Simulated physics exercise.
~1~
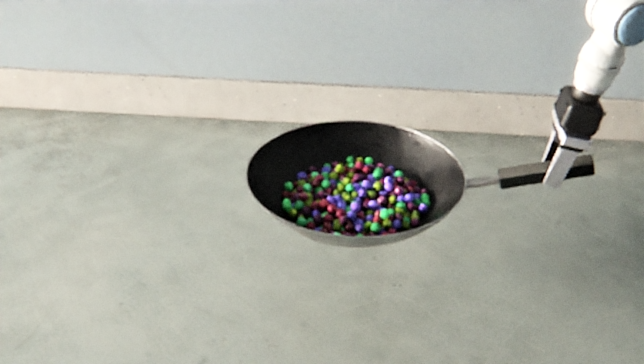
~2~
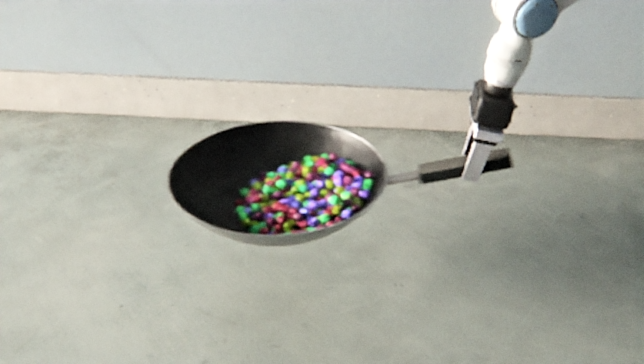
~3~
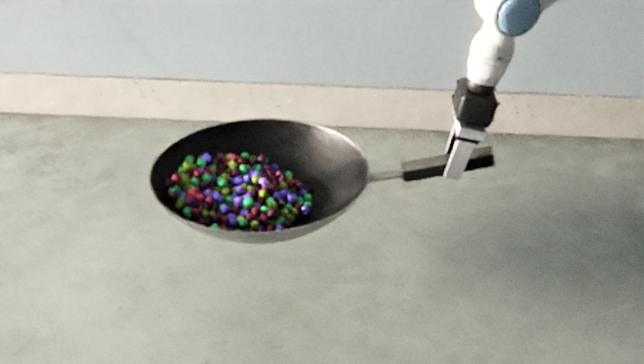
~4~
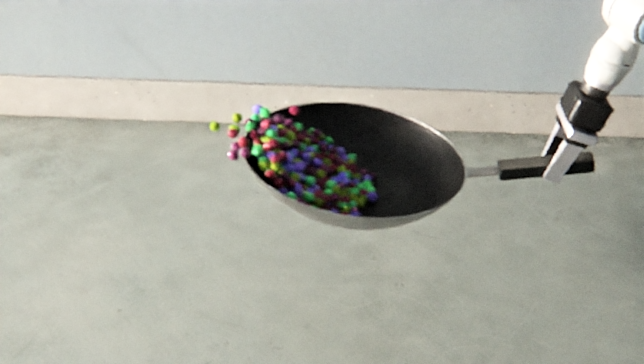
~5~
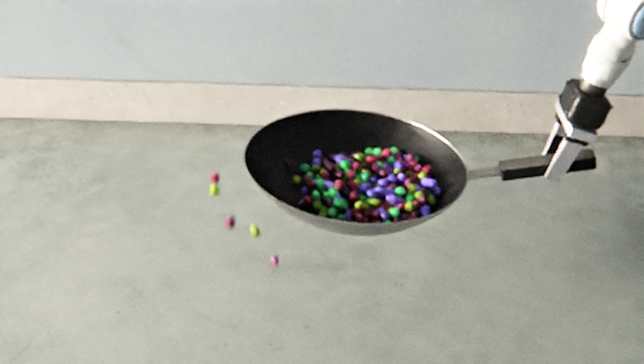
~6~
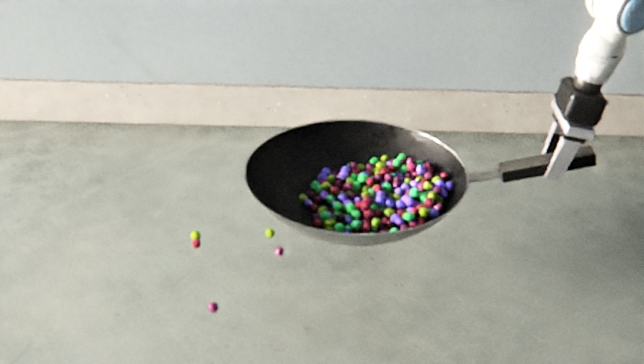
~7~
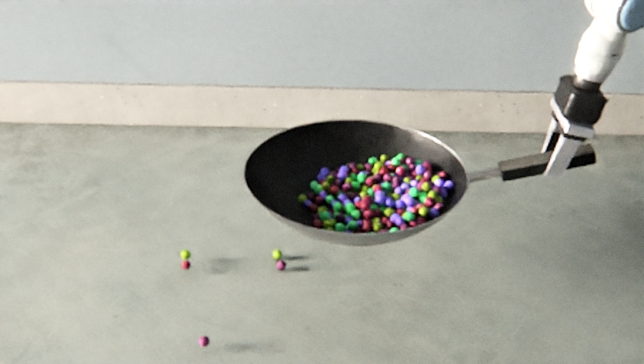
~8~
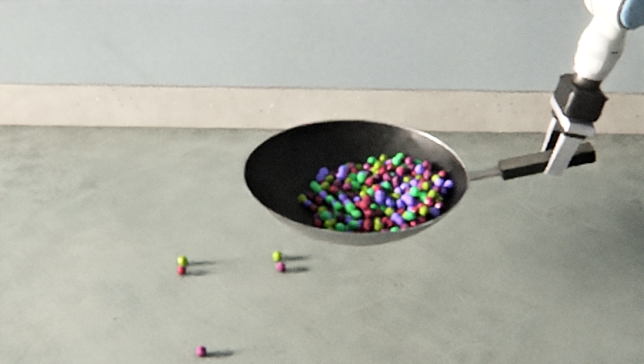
A robot arm swings a wok of colourful sweets left, then right, spilling five below.
